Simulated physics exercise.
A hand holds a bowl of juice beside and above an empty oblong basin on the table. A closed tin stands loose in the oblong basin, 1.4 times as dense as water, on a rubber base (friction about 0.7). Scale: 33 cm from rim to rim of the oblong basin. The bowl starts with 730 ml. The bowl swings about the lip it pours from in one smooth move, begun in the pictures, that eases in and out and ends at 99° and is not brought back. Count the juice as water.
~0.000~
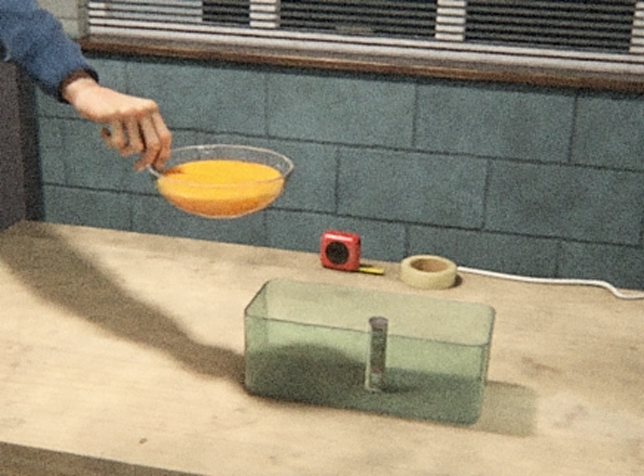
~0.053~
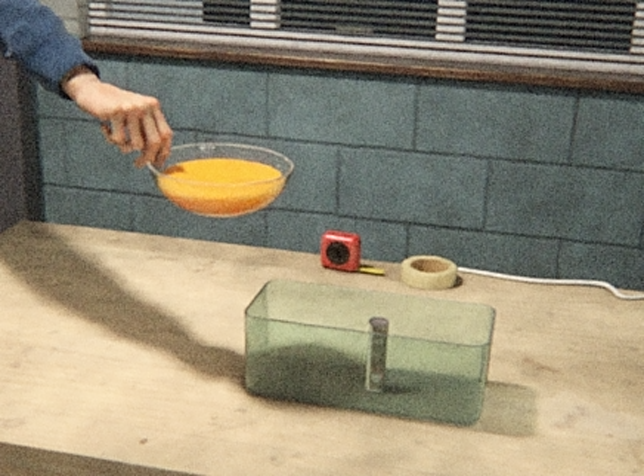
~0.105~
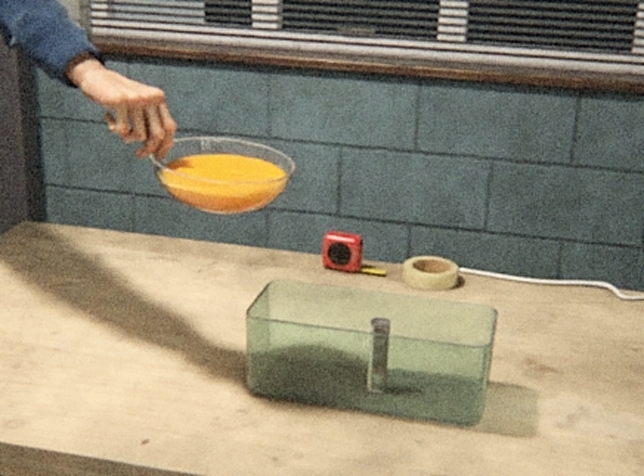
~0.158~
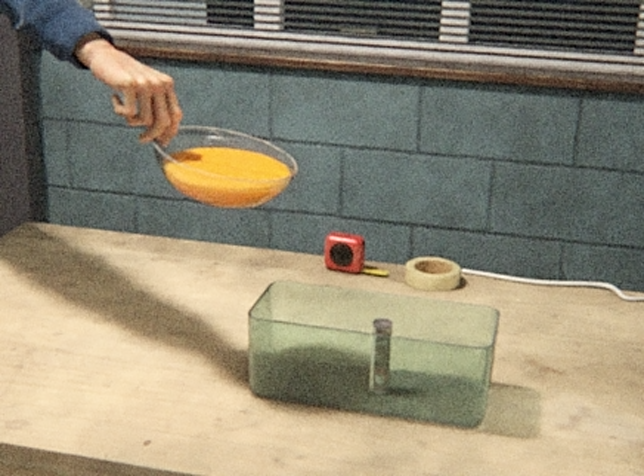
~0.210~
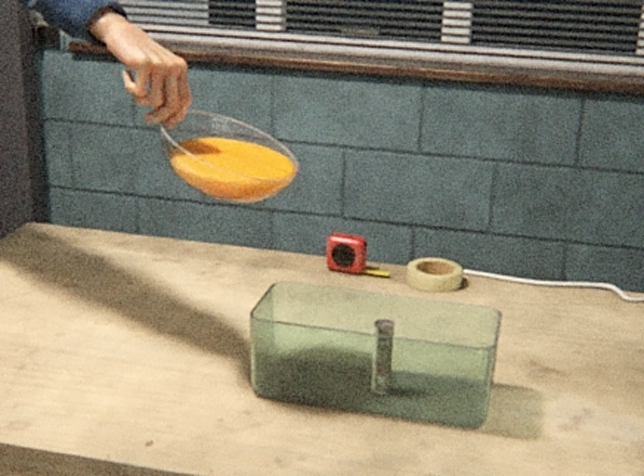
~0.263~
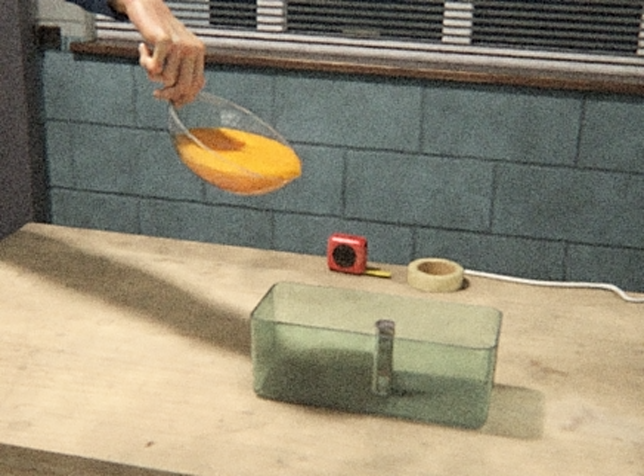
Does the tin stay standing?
It remains upright.
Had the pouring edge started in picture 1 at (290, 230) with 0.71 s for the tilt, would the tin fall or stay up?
Then it topples.
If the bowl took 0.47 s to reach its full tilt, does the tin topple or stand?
The tin stays up.
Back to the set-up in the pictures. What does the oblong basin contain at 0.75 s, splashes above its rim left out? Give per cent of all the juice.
Near 92 in a hundred.
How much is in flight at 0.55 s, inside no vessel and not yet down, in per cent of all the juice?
About 80 per cent.
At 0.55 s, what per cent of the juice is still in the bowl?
About 10 per cent.
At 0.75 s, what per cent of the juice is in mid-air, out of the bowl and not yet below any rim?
About 5 per cent.
Then, 0.55 s in, the tilt is 87° and 10 per cent is still to pour; the tin stands where it began.
Then, 0.75 s in, the tilt is 99° and 0 per cent is still to pour; the tin stands where it began.
Then, 0.97 s in, the tilt is 99° and 0 per cent is still to pour; the tin stands where it began.
Then, 1.21 s in, the tilt is 99° and 0 per cent is still to pour; the tin stands where it began.
Finally, the tin stands where it began.
